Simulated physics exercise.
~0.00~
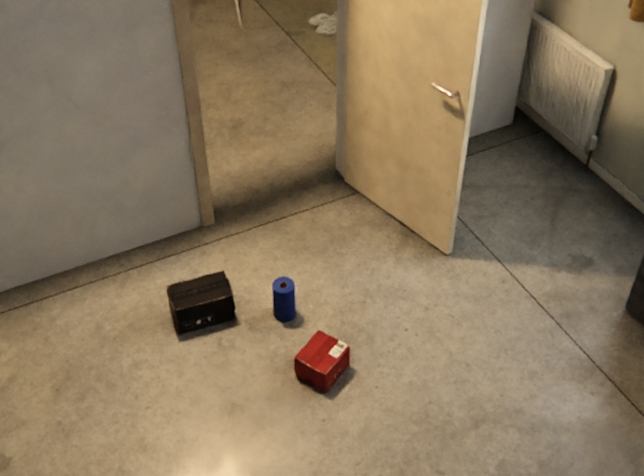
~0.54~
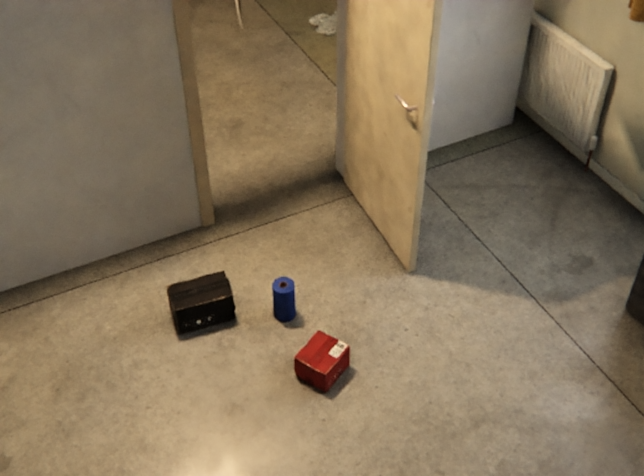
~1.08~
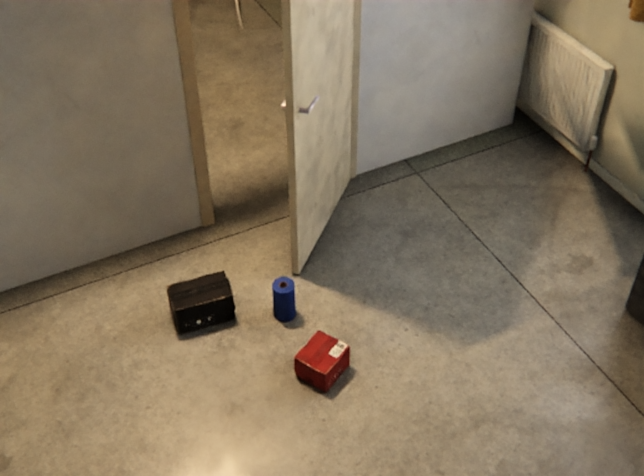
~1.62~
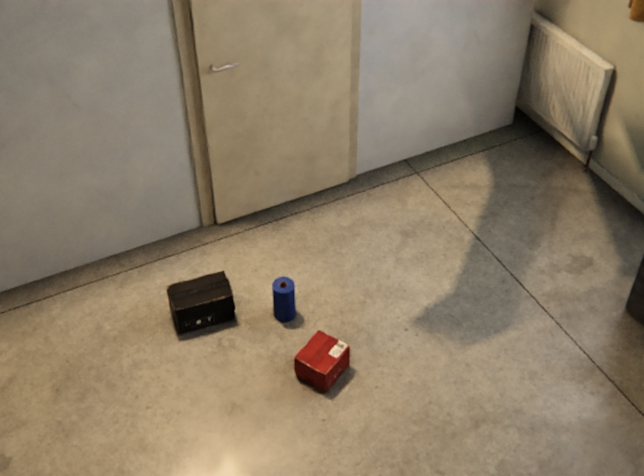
The clip shows an open door above a concrete floor where a black parcel, a blue roll and a red parcel sit. The door swings steadily leftward past them until it is shut in its frame, while the three objects stay in place.
